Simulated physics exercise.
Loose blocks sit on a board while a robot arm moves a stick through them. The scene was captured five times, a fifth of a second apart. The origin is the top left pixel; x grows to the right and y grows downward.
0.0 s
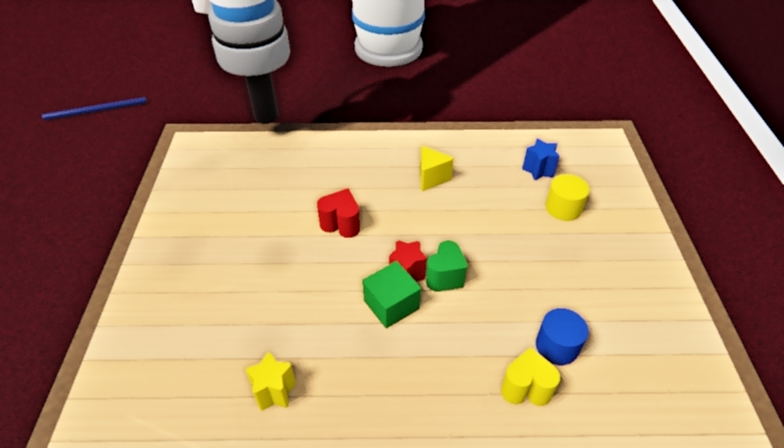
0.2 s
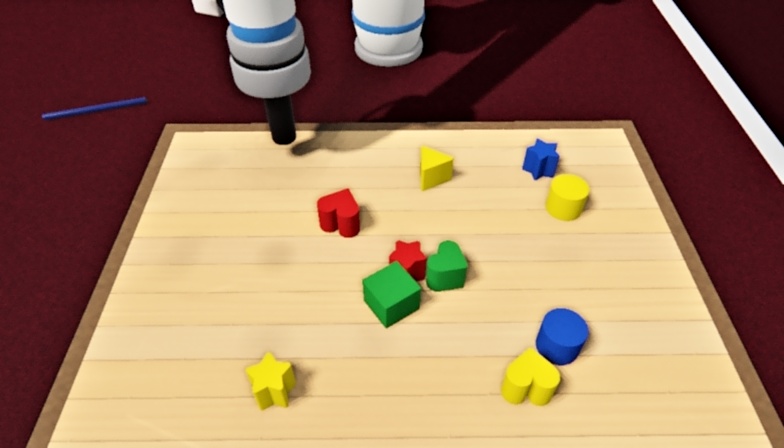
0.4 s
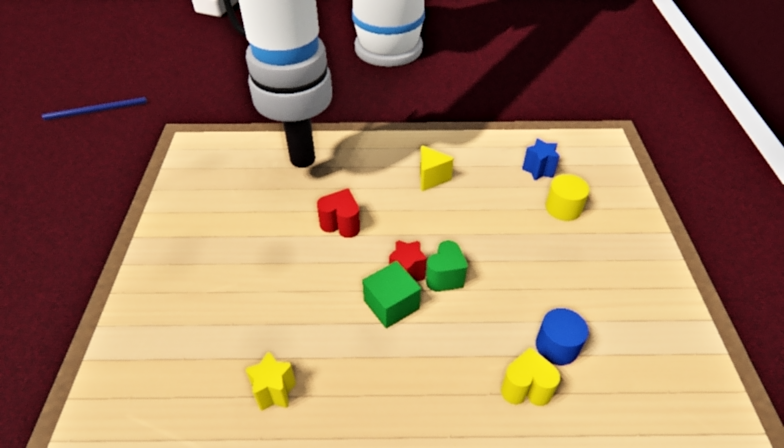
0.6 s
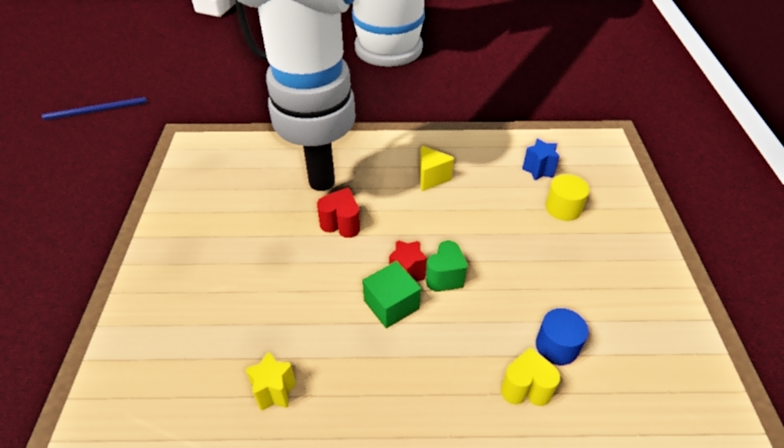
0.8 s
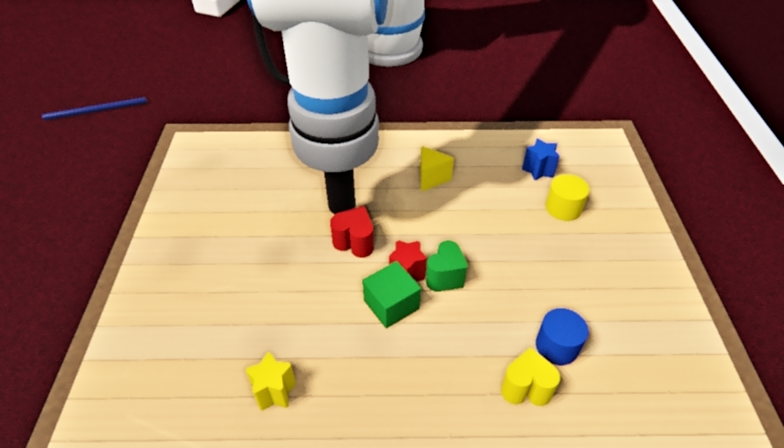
Robot arm moving a black stick down and right across a wooden board of coloured blocks, nudging the red heart-shaped block.
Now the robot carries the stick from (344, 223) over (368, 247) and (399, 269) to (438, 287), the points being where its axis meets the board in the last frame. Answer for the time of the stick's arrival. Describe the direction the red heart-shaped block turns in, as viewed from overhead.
The twist is clockwise.
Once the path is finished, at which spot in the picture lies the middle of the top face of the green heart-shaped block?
Its top middle: (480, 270).
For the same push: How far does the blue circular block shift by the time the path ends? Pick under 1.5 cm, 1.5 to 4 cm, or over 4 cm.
It shifts by less than 1.5 cm.
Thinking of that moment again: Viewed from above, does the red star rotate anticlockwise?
Yes, that is how it ends up.
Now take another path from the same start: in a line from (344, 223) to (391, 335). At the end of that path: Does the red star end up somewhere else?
I expect so.
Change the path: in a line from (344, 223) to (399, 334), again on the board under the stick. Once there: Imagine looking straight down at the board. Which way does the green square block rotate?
The sense of turning is clockwise.
The first path, step by step. One third of the way, stick at (367, 232); red heart-shaped block at (374, 249).
Two thirds of the way, stick at (401, 254); red heart-shaped block at (387, 273), turned 30° clockwise; green square block at (400, 312); red star at (427, 266), turned 60° anticlockwise; green heart-shaped block at (458, 258), turned 25° anticlockwise.
At the end, stick at (439, 272); red heart-shaped block at (391, 275), turned 50° clockwise; green square block at (399, 316); red star at (453, 289), turned 25° anticlockwise; green heart-shaped block at (480, 270), turned 100° anticlockwise; blue circular block unmoved.
